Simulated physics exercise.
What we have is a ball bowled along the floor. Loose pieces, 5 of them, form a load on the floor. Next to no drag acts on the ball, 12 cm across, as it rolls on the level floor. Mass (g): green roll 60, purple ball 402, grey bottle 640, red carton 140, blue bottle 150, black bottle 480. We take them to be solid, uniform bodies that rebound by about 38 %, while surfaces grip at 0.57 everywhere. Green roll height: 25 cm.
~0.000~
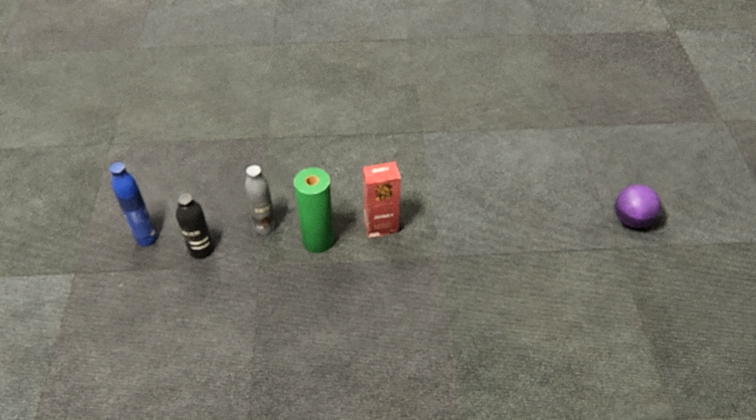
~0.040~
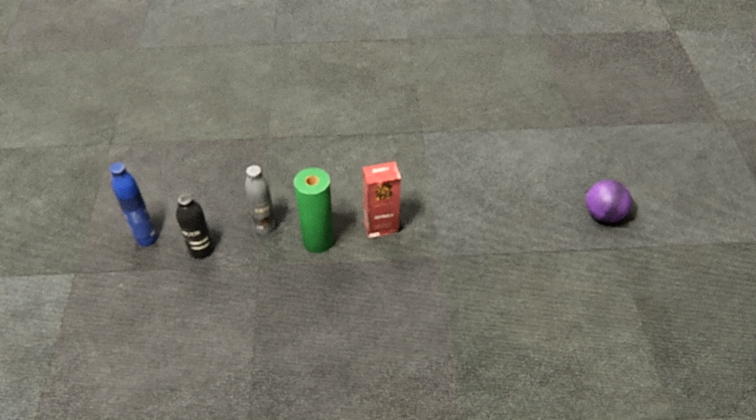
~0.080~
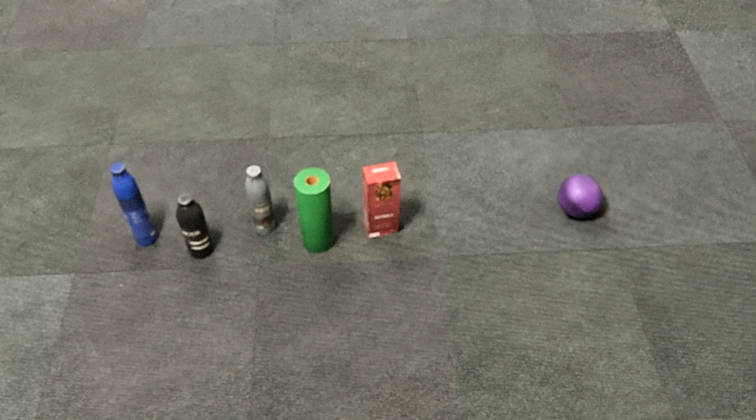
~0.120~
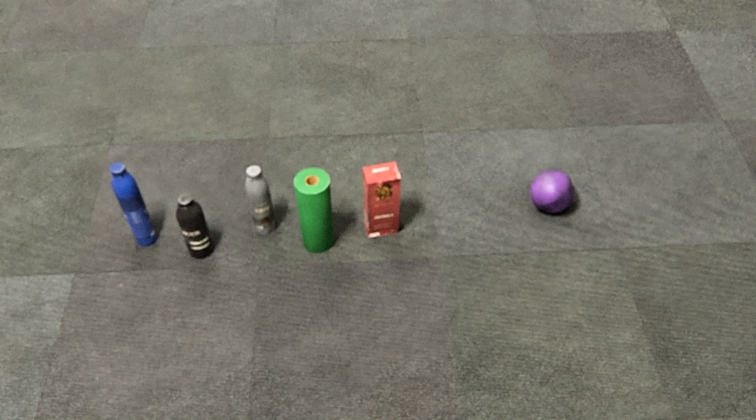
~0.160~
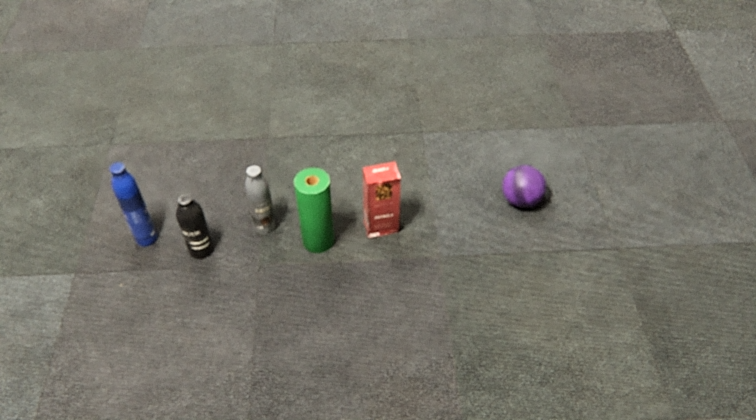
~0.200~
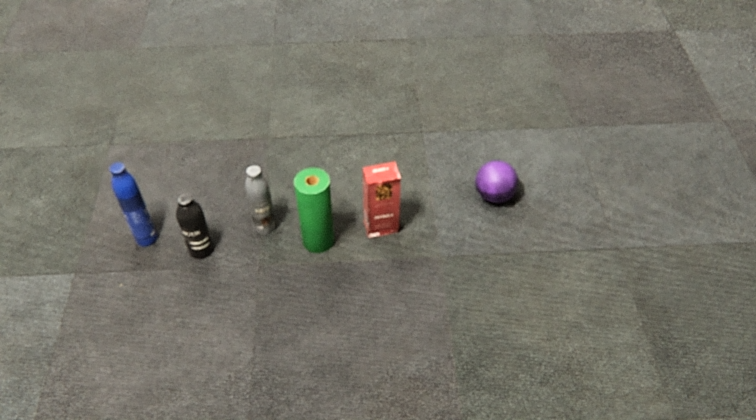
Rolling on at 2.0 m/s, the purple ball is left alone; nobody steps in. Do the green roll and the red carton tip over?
In the end green roll: Still up. Red carton: Still up.
After 0.60 s, ball has run 120 cm; purple ball near (241, 137).
After 1.00 s, ball has run 198 cm; purple ball near (15, 98).
By the end (1.4 s), all 5 in place, give or take 8 cm. Seen from the same camera at the end, green roll near (315, 212), red carton near (381, 201).
